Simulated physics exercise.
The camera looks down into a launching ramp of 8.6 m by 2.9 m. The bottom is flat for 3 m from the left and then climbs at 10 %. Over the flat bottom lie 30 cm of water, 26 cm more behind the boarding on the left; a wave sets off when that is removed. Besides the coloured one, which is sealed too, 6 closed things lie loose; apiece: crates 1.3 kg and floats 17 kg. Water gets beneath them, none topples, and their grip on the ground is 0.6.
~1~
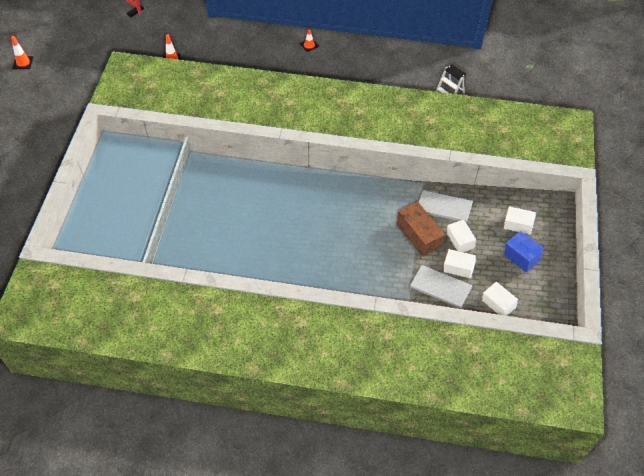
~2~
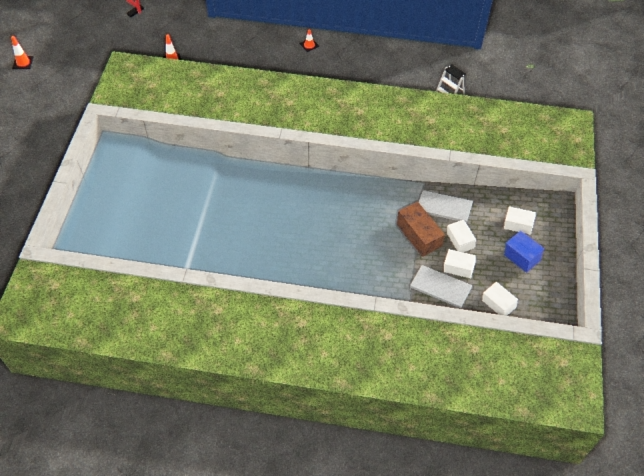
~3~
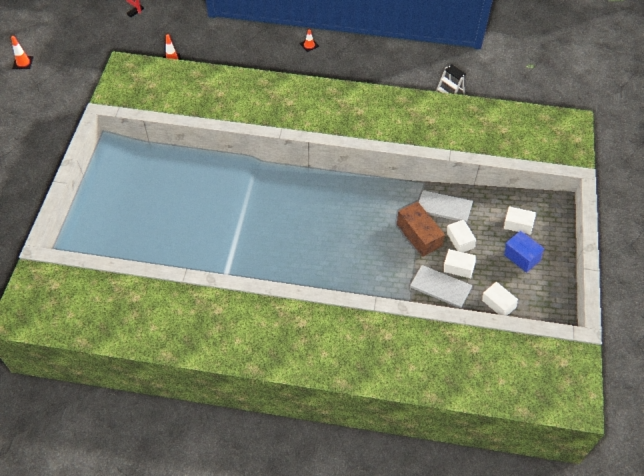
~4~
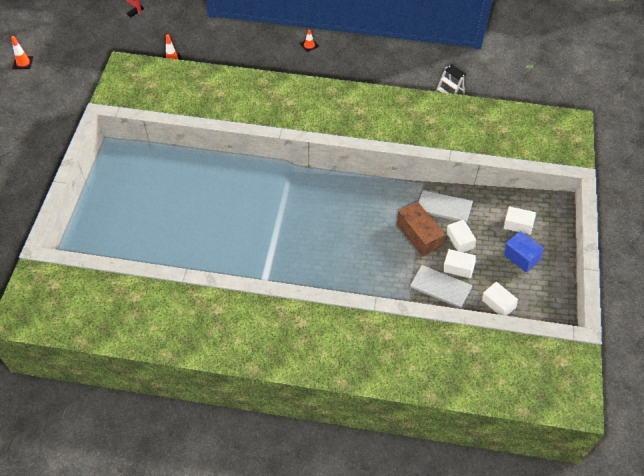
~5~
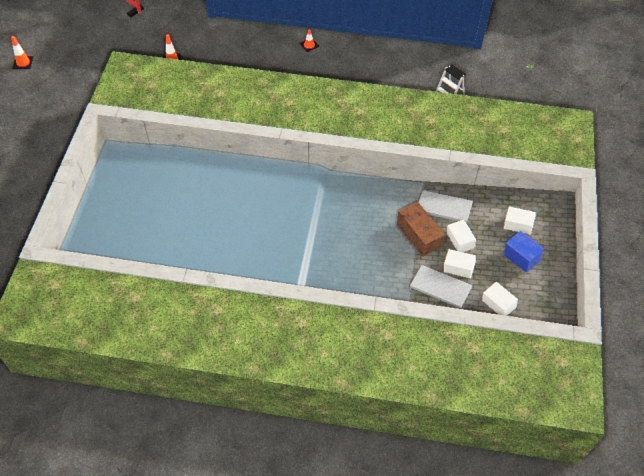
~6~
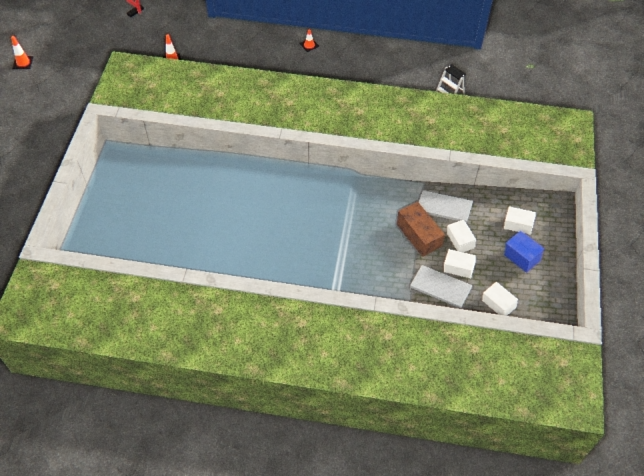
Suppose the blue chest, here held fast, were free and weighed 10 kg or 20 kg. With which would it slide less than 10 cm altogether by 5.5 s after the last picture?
Verdict: Only the larger load is enough.
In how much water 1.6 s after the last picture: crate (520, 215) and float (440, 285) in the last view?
Roughly 0 and 11 cm.
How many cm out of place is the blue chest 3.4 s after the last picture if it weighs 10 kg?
About 10 cm.
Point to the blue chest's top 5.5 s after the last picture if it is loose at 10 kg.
Near (442, 210).
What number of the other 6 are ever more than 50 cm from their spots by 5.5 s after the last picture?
That makes 6.
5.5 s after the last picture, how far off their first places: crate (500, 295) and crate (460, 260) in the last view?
In turn: 60 cm, 50 cm.
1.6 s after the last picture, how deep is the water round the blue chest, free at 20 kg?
Roughly 0 cm.
Then, 0.6 s after the last picture the blue chest would be 0 cm from its start with 10 kg and 0 cm from its start with 20 kg; 0 cm of water round it then.
Then, 1.6 s after the last picture the blue chest would be 0 cm from its start with 10 kg and 0 cm from its start with 20 kg; 0 cm of water round it then.
Then, 3.4 s after the last picture the blue chest would be 9 cm from its start with 10 kg and 1 cm from its start with 20 kg; 5 cm of water round it then.
Then, 5.5 s after the last picture the blue chest would be 153 cm from its start with 10 kg and 0 cm from its start with 20 kg; 2 cm of water round it then.
